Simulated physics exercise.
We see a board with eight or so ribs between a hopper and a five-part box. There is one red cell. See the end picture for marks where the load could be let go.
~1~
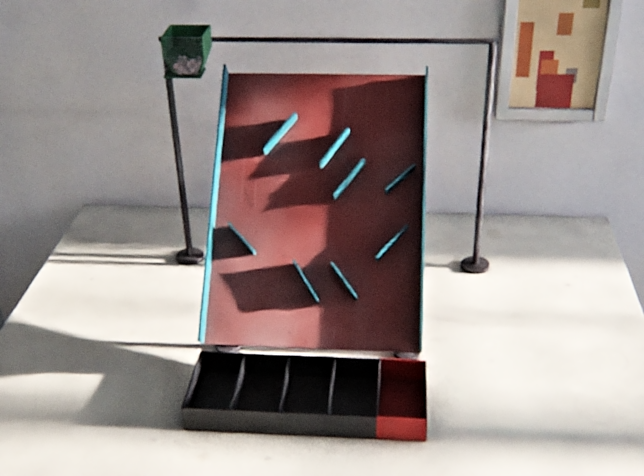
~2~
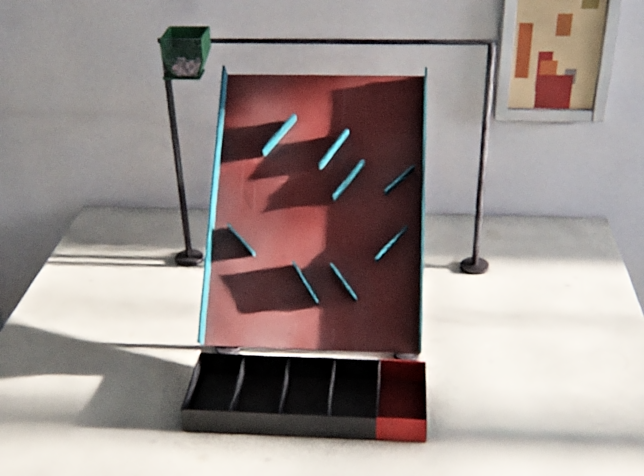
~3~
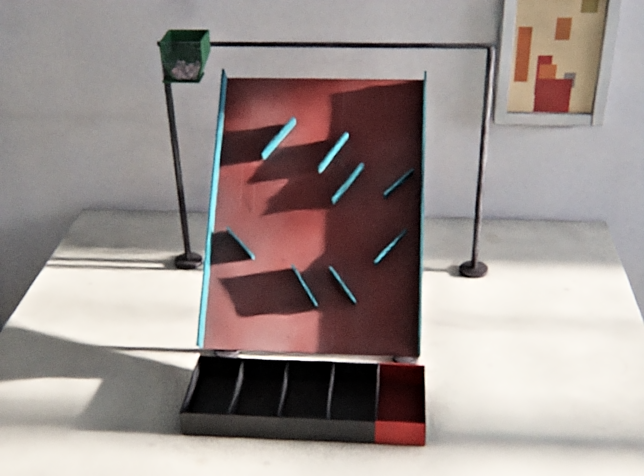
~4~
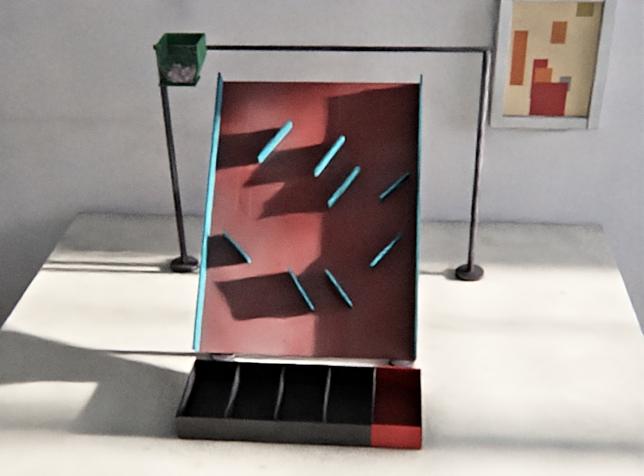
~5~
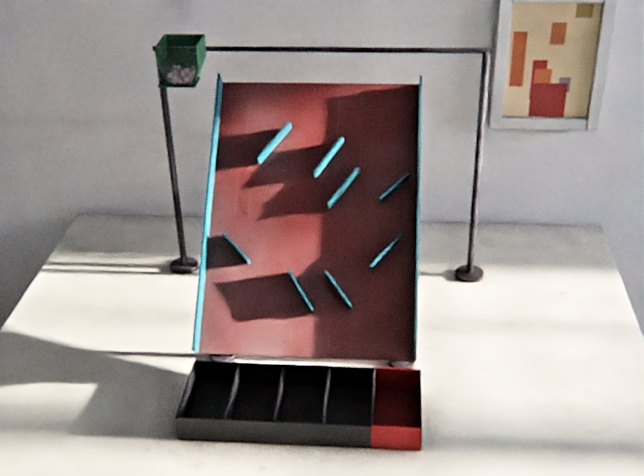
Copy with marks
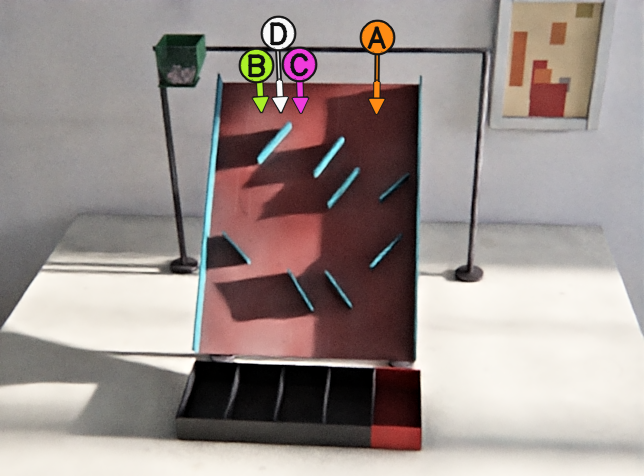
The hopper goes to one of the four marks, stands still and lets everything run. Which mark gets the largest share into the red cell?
Mark A.
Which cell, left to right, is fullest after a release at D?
The first from the left.
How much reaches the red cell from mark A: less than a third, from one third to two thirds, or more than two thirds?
Mark A gives from one third to two thirds.
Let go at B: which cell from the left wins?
The first.
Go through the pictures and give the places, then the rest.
Hopper near (189, 64), sugar pearls, door shut, in the first frame.
Ribs (262, 151) to (295, 113), (319, 164) to (347, 129), (333, 196) to (363, 159), in the second frame.
Ribs (384, 194) to (413, 168), (227, 227) to (252, 255), (375, 262) to (406, 229), in the third frame.
Ribs (288, 268) to (312, 307), (326, 270) to (351, 305), in the fourth frame.
Red cell near (396, 436), number 5 of 5 from the left, in the fifth frame.
On the marked copy, mark A meets the board at (376, 108); mark B meets the board at (261, 106); mark C meets the board at (300, 107); mark D meets the board at (280, 106).
Choosing A, close to half in the red cell, close to a third in other cells, close to a quarter outside the box.
Choosing B, only a few in the red cell, close to two thirds in other cells, close to a third outside the box.
Choosing C, a small share in the red cell, close to two thirds in other cells, close to a quarter outside the box.
Choosing D, only a few in the red cell, close to two thirds in other cells, close to a quarter outside the box.
